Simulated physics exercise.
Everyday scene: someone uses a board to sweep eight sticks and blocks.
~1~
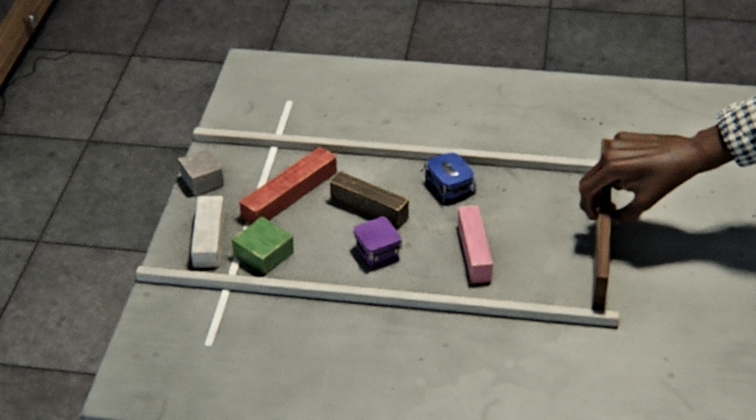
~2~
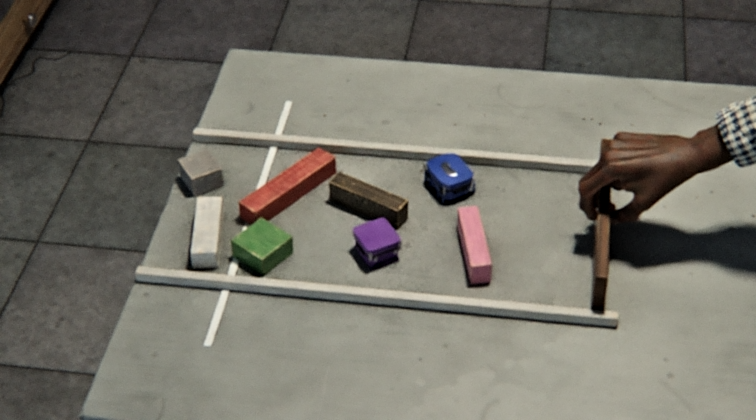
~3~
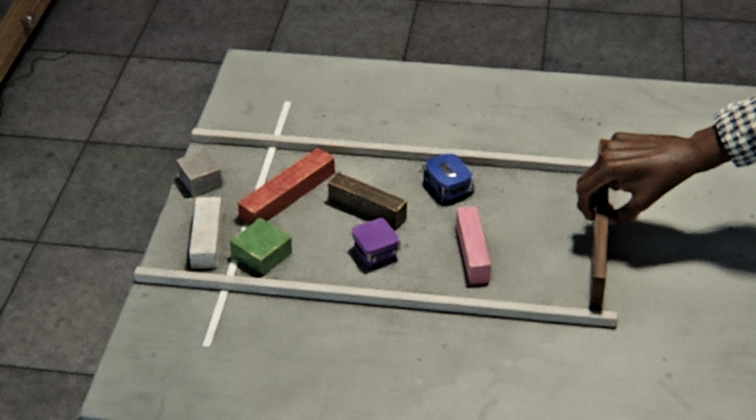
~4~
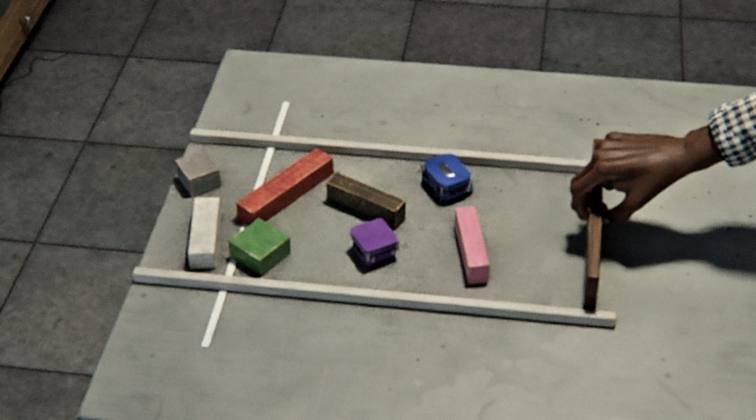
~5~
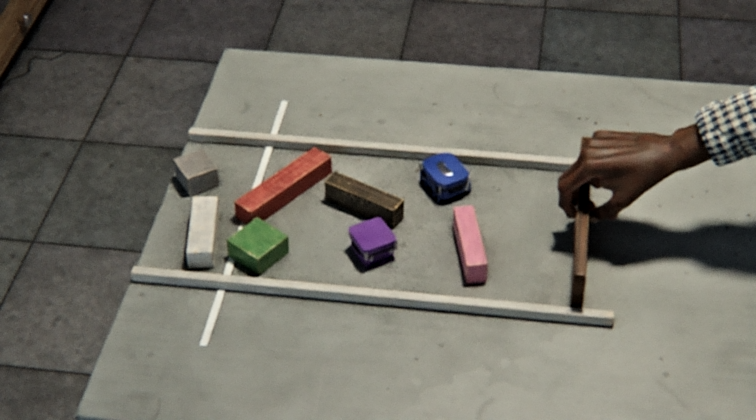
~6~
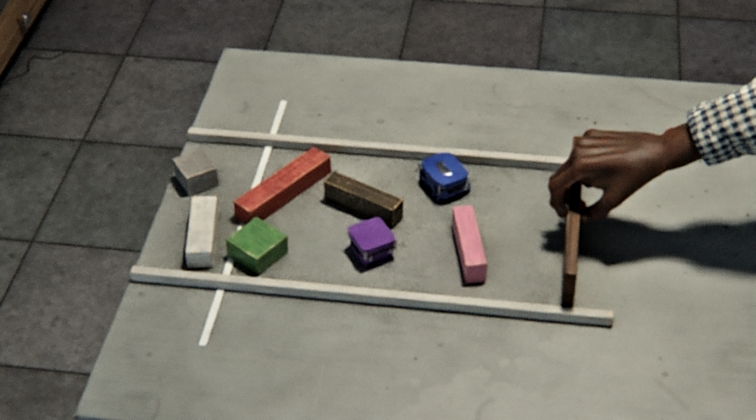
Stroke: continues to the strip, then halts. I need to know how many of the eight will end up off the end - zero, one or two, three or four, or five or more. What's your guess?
I'd say one or two.
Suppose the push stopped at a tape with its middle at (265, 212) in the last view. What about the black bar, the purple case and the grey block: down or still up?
What happens: The black bar does not come off, the purple case does not come off, the grey block does not come off.
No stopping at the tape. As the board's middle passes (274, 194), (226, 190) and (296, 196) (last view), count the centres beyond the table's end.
Place by place: 0, 3 and 0.
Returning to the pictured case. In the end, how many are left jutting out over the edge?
The figure is 2.
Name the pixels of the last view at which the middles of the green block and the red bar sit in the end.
Green block: About (155, 240); red bar: About (208, 173).
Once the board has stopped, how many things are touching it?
Contact count: 2.
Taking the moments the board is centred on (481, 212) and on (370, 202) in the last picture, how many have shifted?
Up to then 1, and up to the other point 5.
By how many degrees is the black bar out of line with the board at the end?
Out of line by around 5°.
Soon after, none off yet; grey block at rest near (196, 172); white bar at rest near (203, 232); green block at rest near (257, 245).
Then, none off yet; grey block at rest near (196, 172); white bar at rest near (203, 232); green block moving near (247, 246).
At rest, the number that fall off is one or two; fallen, white bar.
